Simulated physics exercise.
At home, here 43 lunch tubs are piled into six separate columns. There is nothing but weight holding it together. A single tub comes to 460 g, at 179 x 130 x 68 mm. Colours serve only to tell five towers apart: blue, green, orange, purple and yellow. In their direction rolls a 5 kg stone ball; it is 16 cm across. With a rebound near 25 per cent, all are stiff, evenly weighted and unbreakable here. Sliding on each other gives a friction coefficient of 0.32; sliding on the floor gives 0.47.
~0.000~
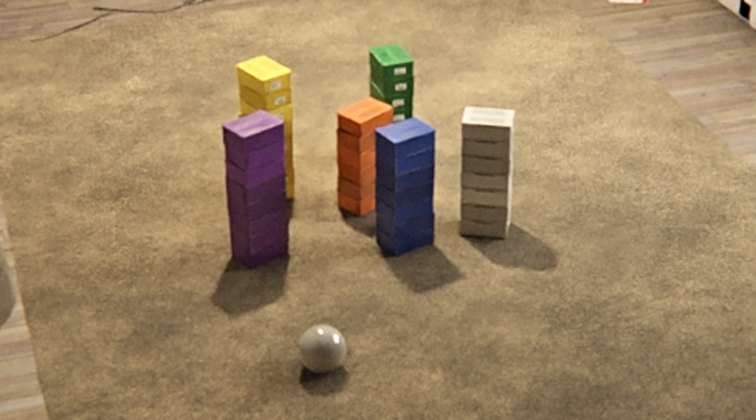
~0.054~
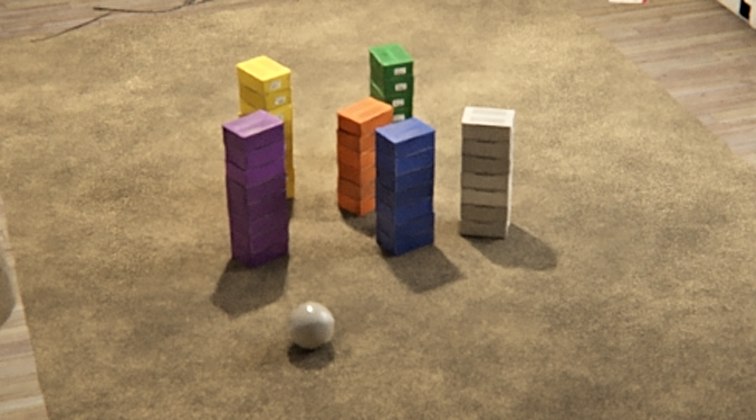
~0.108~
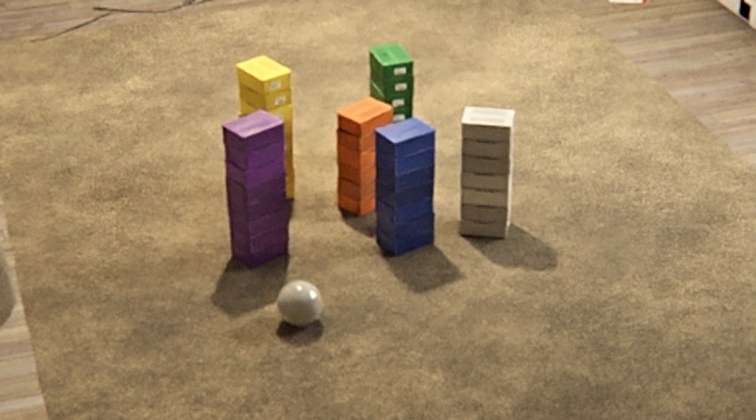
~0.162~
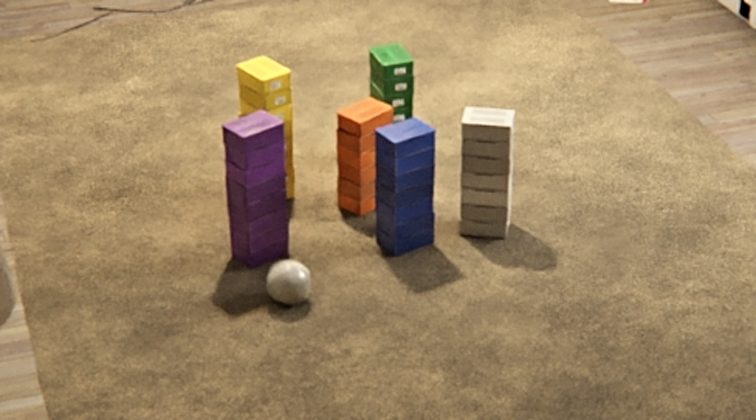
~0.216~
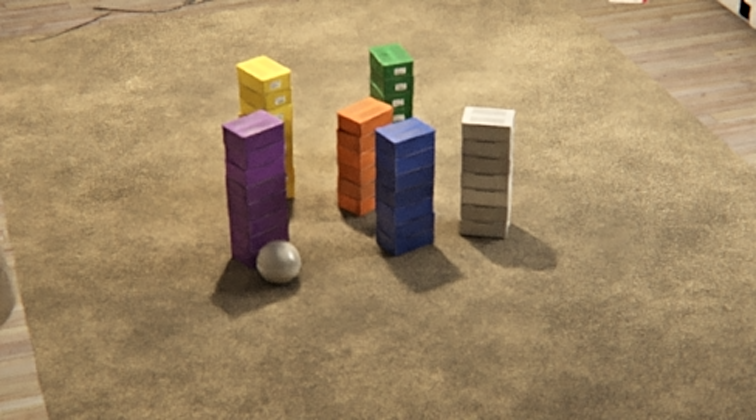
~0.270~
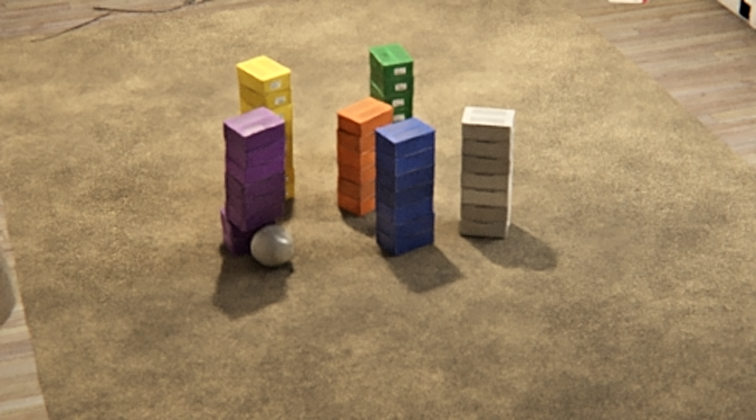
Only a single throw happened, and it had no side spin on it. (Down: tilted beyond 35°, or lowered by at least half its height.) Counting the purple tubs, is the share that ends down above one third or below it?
Above a third.
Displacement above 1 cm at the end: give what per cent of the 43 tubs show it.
That comes to 35 in a hundred.
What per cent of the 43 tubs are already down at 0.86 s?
30 per cent.
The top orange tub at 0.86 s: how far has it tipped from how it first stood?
At that moment, roughly 0 degrees.
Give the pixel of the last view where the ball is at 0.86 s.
Around (220, 142).
Around 0.52 s, ball still moving; 5 of the 8 purple tubs down (5 of 43 in all colours); top purple tub tipped 35°, 22 cm lower.
Around 0.86 s, ball still moving; 7 of the 8 purple tubs down (13 of 43 in all colours); top purple tub upside down; top yellow tub tipped 54°, 16 cm lower.
Finally (2.3 s), ball rolling away; 7 of the 8 purple tubs down (14 of 43 in all colours); top purple tub upside down; top yellow tub on its side. That is 88 per cent. Seen by the last camera, middles, top purple tub near (344, 329), top yellow tub near (183, 223).
